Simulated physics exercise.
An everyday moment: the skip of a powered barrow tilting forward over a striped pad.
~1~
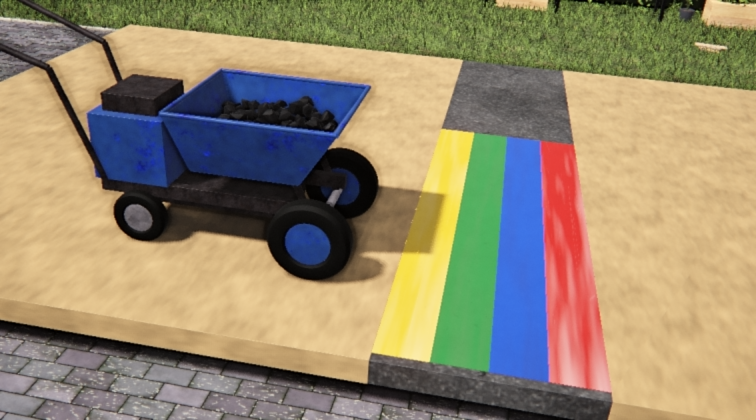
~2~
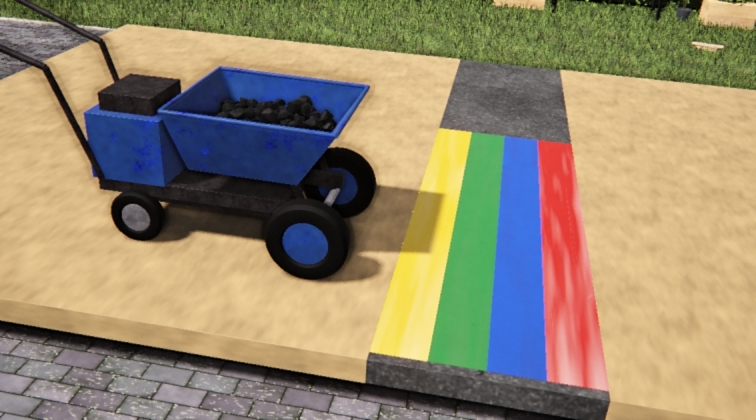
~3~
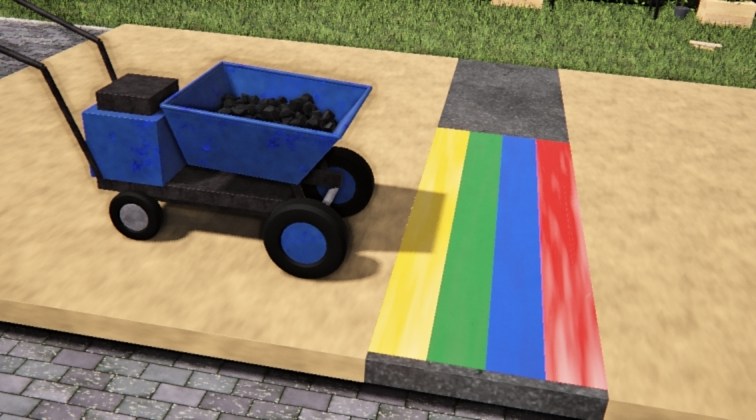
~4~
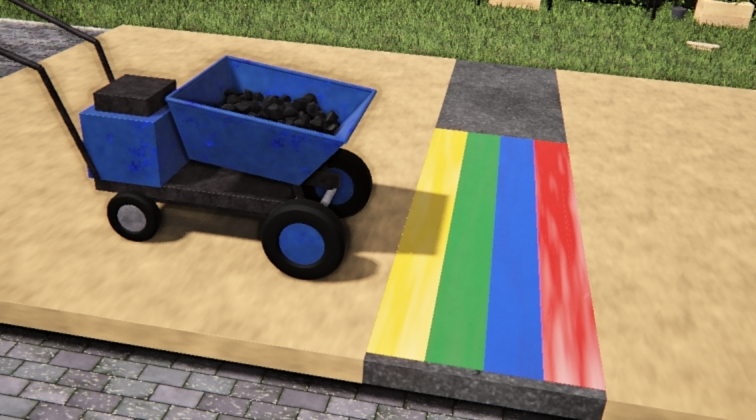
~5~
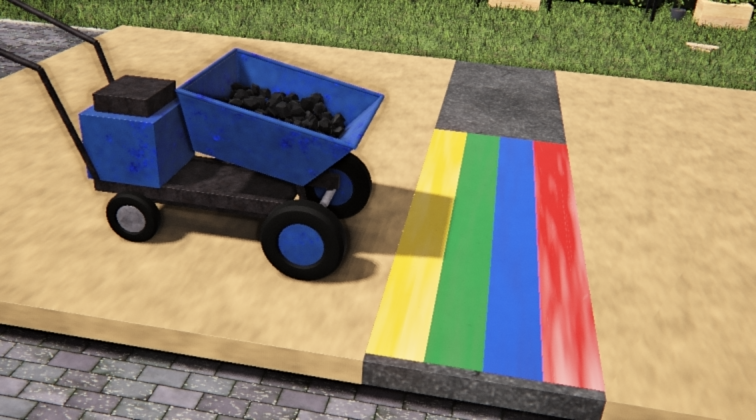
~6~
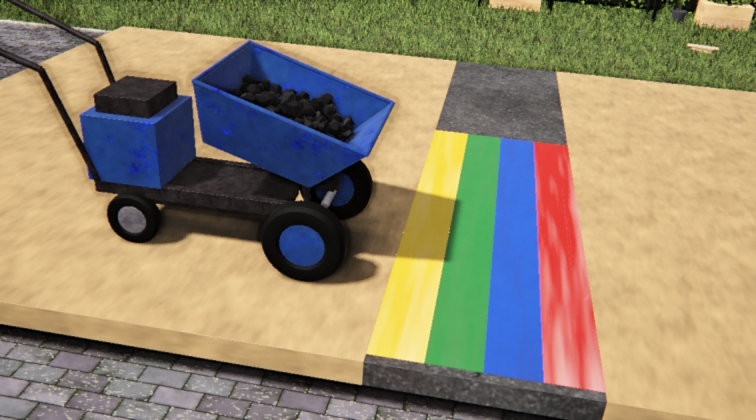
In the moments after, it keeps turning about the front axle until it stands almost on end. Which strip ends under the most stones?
Most lies over the green band.
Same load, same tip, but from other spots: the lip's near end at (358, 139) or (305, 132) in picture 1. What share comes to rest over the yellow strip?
In turn 0 and 50 in a hundred.
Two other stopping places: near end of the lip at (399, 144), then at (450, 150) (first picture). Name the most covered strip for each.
At the first place the strip in blue, at the second that red strip.
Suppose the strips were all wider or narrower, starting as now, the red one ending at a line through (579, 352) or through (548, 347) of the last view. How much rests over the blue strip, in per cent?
The first gives 30 %, the second 30 %.
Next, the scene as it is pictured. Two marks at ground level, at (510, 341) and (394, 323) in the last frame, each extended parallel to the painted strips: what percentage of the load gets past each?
The first gives 10 %, the second 100 %.
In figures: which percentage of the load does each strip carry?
In per cent, yellow strip 30, green strip 45, blue strip 20 and red strip 5.
Just after the last frame, skip tipped steeply; every one in the skip.
A moment on, skip tipped right over; the larger part in the skip; about a tenth over the yellow strip; about a tenth over the green strip.
Further on, skip tipped right over; about a tenth in the skip; about a tenth over the yellow strip; roughly half over the green strip; roughly a quarter over the blue strip; just a few over the red strip; just a few off the paint.
When it is over, skip tipped right over; roughly a quarter over the yellow strip; roughly half over the green strip; roughly a quarter over the blue strip; about a tenth over the red strip; just a few off the paint.
